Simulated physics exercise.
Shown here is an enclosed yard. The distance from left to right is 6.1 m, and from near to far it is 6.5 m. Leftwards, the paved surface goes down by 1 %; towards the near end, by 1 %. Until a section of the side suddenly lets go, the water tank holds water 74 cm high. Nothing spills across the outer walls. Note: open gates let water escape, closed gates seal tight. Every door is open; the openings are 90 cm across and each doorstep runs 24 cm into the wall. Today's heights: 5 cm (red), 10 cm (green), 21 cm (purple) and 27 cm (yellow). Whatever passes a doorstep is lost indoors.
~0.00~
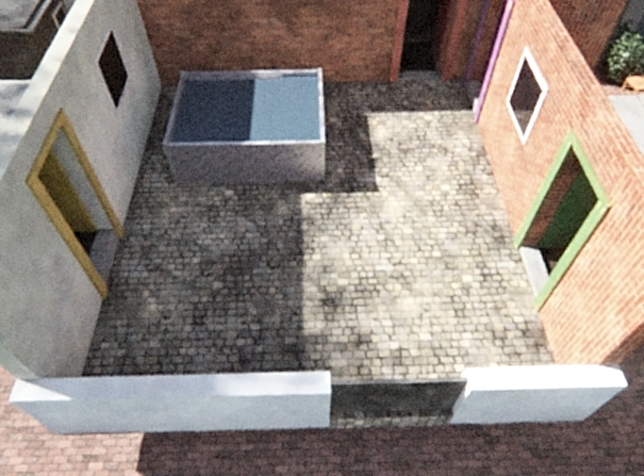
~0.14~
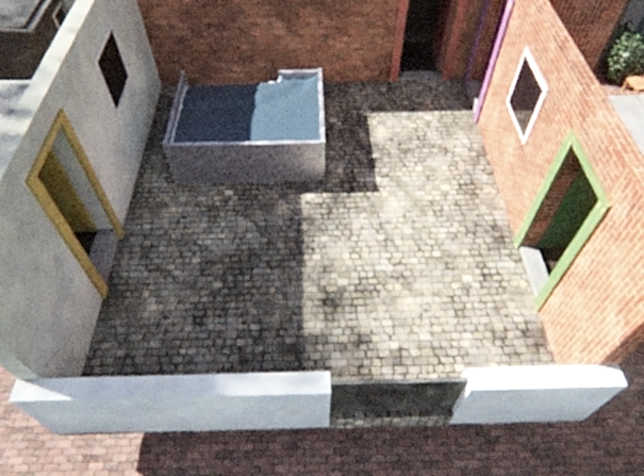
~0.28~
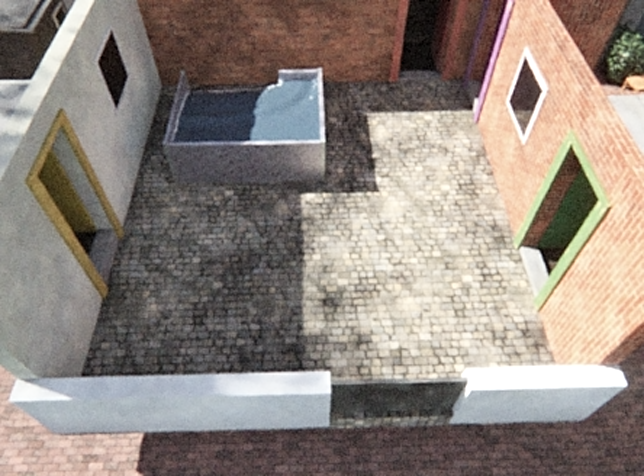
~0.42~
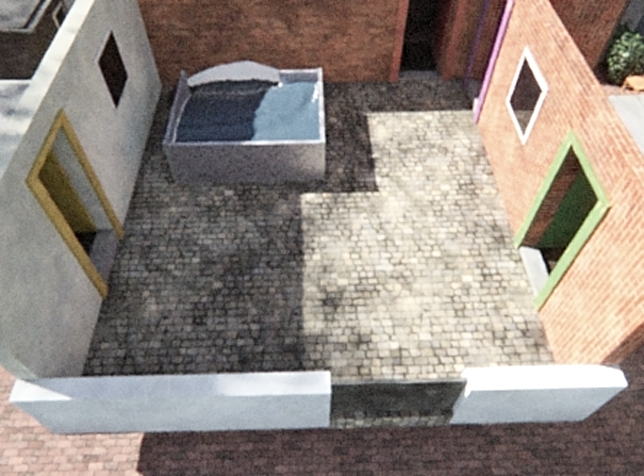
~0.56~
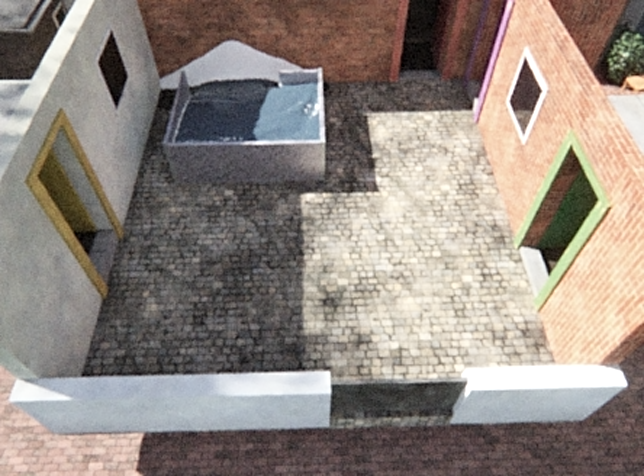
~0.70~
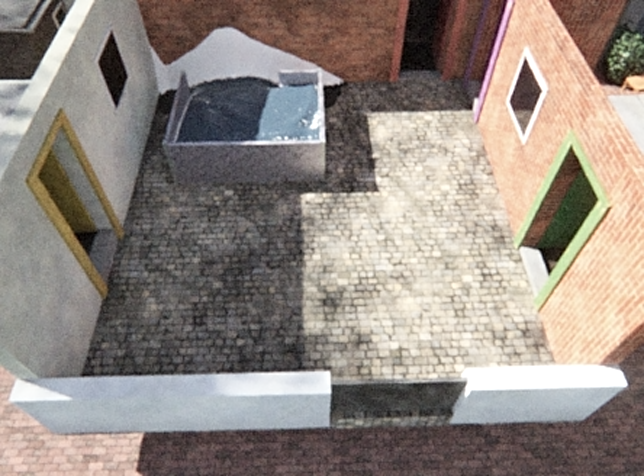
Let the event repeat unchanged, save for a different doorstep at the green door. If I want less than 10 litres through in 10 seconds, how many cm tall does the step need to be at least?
You would need about 8.5 cm.
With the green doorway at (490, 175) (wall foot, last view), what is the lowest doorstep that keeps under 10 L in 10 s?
Something near 6.5 cm.
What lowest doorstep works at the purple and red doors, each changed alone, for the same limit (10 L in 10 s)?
About 23 cm at purple and 11.0 cm at red.
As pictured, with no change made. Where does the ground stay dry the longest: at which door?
Last: Green.
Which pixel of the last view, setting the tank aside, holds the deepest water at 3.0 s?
(74, 406).
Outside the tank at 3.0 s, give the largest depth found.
About 44 cm at most.
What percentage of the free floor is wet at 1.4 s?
Near 20 per cent is wet.
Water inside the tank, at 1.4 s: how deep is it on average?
It averages near 44 cm.
After 1.4 s water covers 20 % of the floor, deepest (74 cm) near (163, 86); it has not reached the green door.
After 3.0 s water covers 50 % of the floor, deepest (44 cm) near (74, 406); it has not reached the green door.
After 10.0 s water covers 95 % of the floor, deepest (17 cm) near (74, 406); 10 cm at the green door, 5 litres in over its 10 cm doorstep.
At the green door as built, the water arrived by 3.2 s and peaked near 12 cm at 8.0 s.
With a doorstep of 7 cm, 20 litres would have come in within the 10 s; with 9.5 cm, 6 litres. So under 10 litres takes about 8.5 cm.
